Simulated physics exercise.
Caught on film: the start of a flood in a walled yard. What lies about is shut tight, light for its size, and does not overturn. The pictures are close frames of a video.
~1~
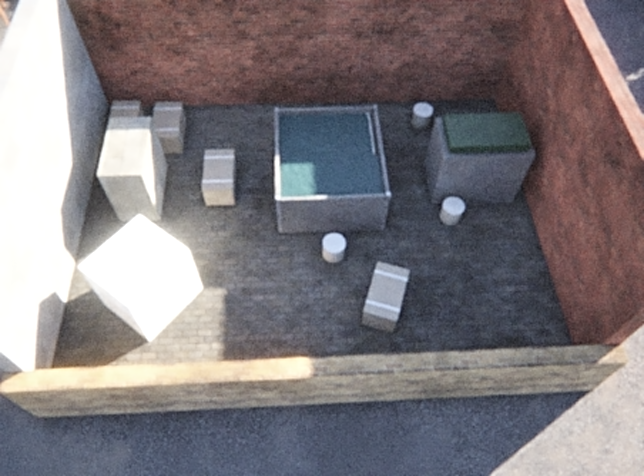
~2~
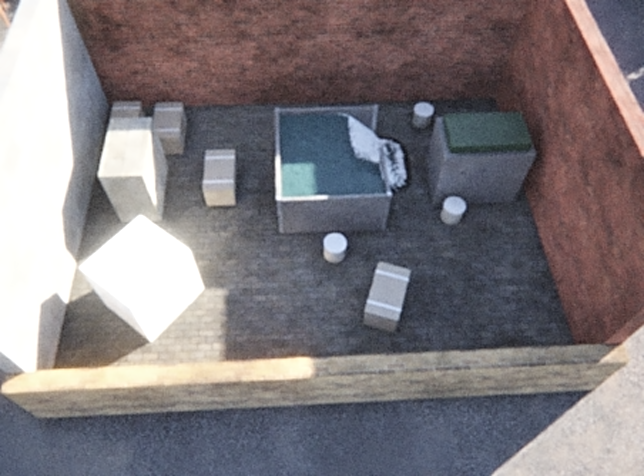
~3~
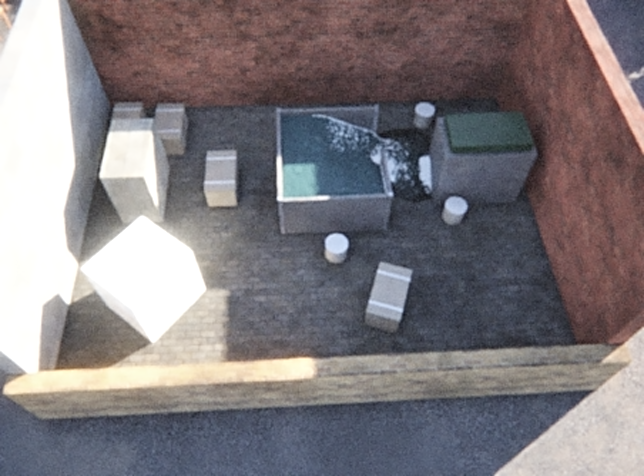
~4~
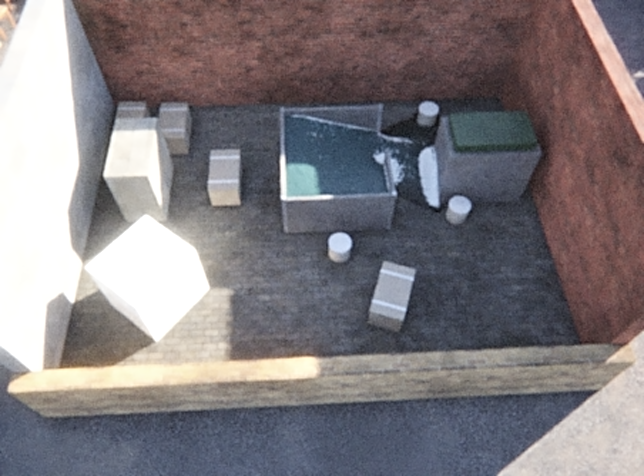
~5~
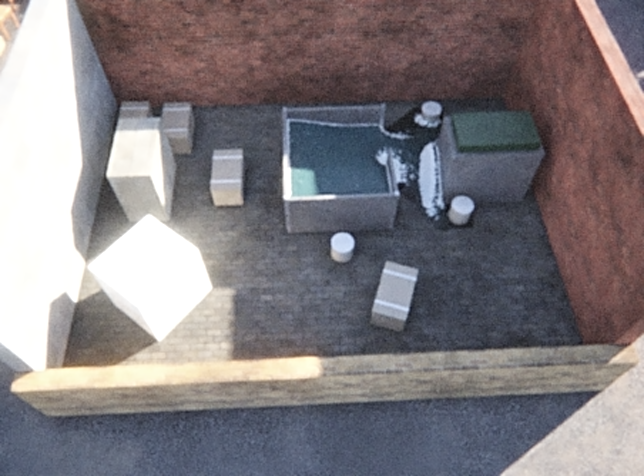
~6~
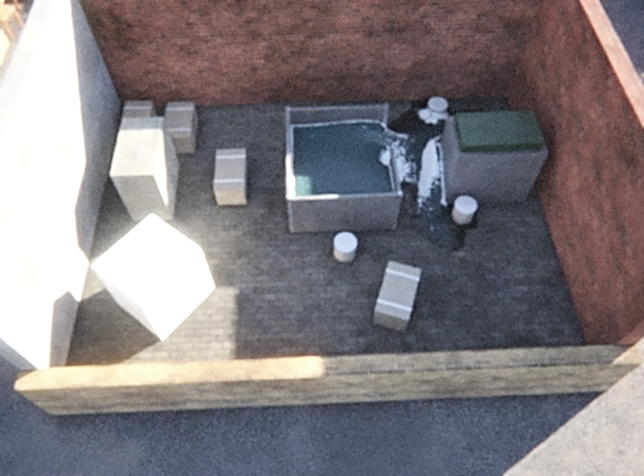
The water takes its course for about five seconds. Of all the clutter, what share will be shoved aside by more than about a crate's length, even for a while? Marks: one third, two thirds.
It is less than a third.
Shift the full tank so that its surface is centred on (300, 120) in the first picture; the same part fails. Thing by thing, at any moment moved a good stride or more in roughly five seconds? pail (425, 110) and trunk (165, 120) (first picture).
In that order: That far or more, short of that.
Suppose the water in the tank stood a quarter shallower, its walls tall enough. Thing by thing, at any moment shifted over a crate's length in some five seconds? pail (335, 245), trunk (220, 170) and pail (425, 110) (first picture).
In that order: No, short of that, yes.
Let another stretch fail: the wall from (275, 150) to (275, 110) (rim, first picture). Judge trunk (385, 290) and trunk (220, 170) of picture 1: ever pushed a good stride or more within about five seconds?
In turn: Less than that, that far or more.
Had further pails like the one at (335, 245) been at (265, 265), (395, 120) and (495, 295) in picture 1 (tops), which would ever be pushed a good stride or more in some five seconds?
In that order: Not that far, shifted that much, swept aside.
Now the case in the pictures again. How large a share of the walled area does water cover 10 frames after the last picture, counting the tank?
I make it 40 per cent.
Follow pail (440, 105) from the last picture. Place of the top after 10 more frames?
Close to (510, 103).
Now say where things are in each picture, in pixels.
In the first frame, a pail at (423, 110), on the bottom; a pail at (334, 243) rests on the ground; 0 of 7 have shifted.
In the second frame, a pail at (424, 109) rests on the ground; a pail at (335, 243) rests on the ground; 0 of 7 have shifted.
In the third frame, a pail at (425, 110), on the bottom; a pail at (336, 243) rests on the ground; 0 of 7 have shifted.
In the fourth frame, a pail at (429, 109), on the bottom; a pail at (340, 242), on the bottom; 0 of 7 have shifted.
In the fifth frame, a pail at (432, 108) rests on the ground; a pail at (342, 242), on the bottom; 0 of 7 have shifted.
In the sixth frame, a pail at (438, 104) rests on the ground, close to its start; a pail at (345, 242), on the bottom; 1 of 7 have shifted.
A moment on, 1 of 7 are well off their spots; 1 afloat.
Next, 1 of 7 are well off their spots; 1 afloat.
Later, 2 of 7 are well off their spots; 2 afloat.
In the end, 2 of 7 are well off their spots, and 2 have been at some point; 1 afloat.
